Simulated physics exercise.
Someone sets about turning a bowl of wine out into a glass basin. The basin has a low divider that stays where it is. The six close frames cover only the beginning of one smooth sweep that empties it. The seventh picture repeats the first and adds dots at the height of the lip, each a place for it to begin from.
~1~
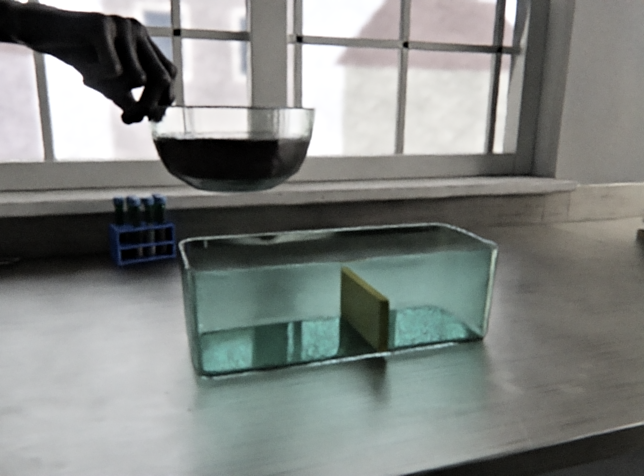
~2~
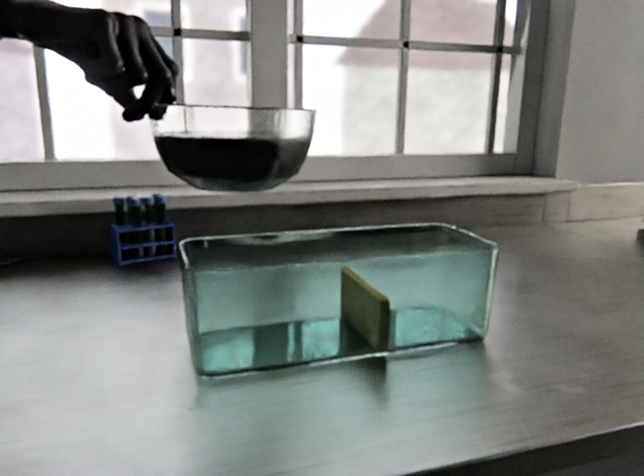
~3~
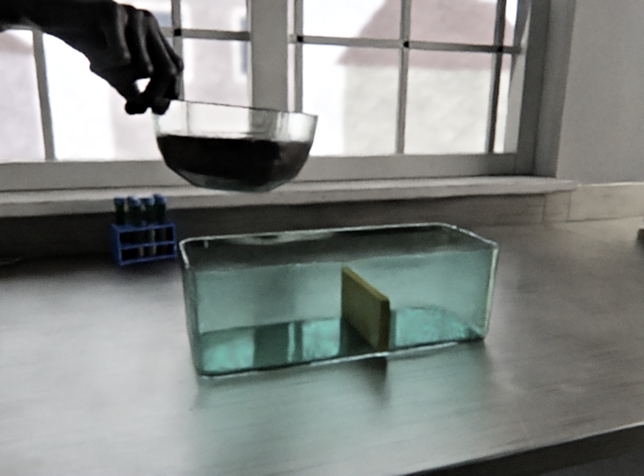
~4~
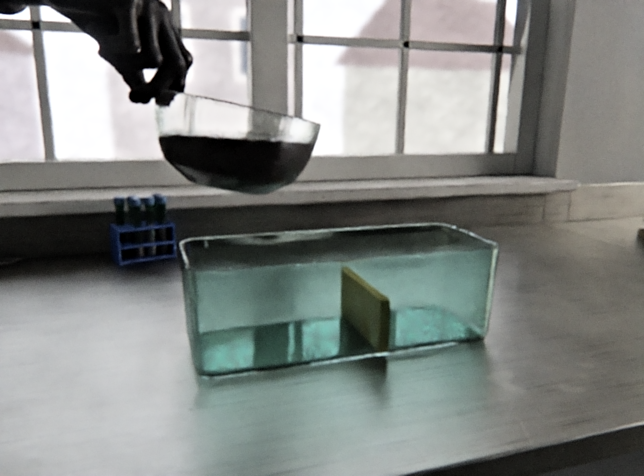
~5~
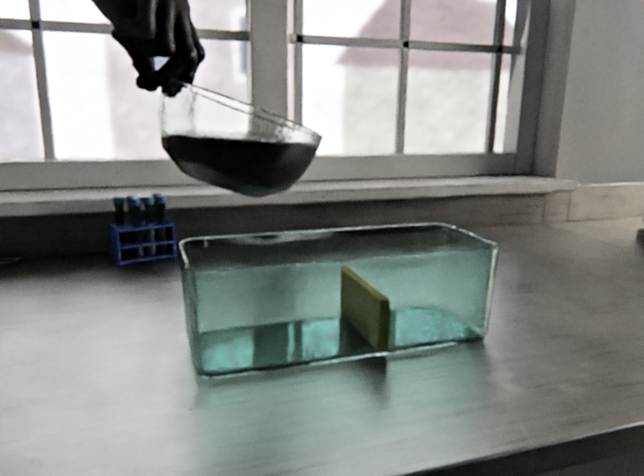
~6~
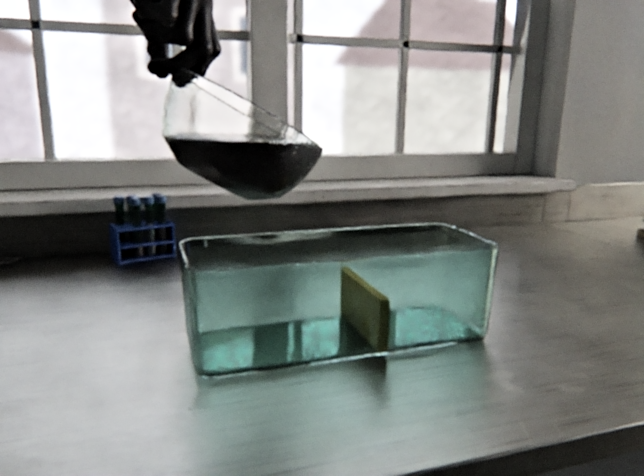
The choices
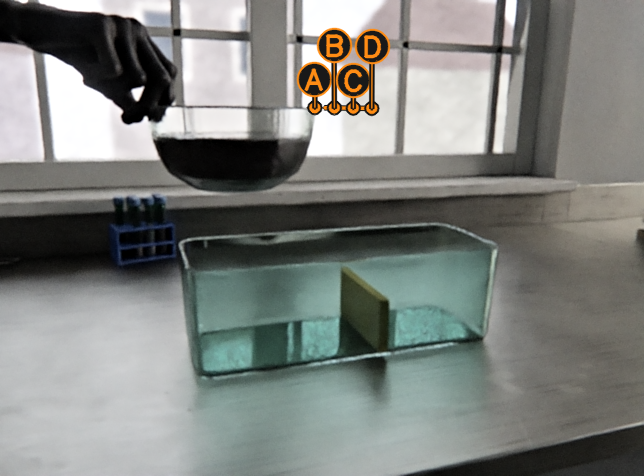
In the video, a hand holds a glass bowl of dark wine above a clear basin with a low yellowish dividing wall, then gradually tilts the bowl to the right until the wine reaches its lowered lip.
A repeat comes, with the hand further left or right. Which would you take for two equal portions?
B.
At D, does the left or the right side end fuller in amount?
More ends on the right.
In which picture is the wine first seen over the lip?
In picture 6.
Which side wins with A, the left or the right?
The left side.
In orange, A at (314, 107); B at (334, 107); C at (353, 108); D at (371, 108).
Choosing A, about 74 % ends left of the wall and 24 % right of it; 3 % is lost outside.
Choosing B, about 47 % ends left of the wall and 52 % right of it.
Choosing C, about 25 % ends left of the wall and 74 % right of it.
Choosing D, about 7 % ends left of the wall and 93 % right of it.
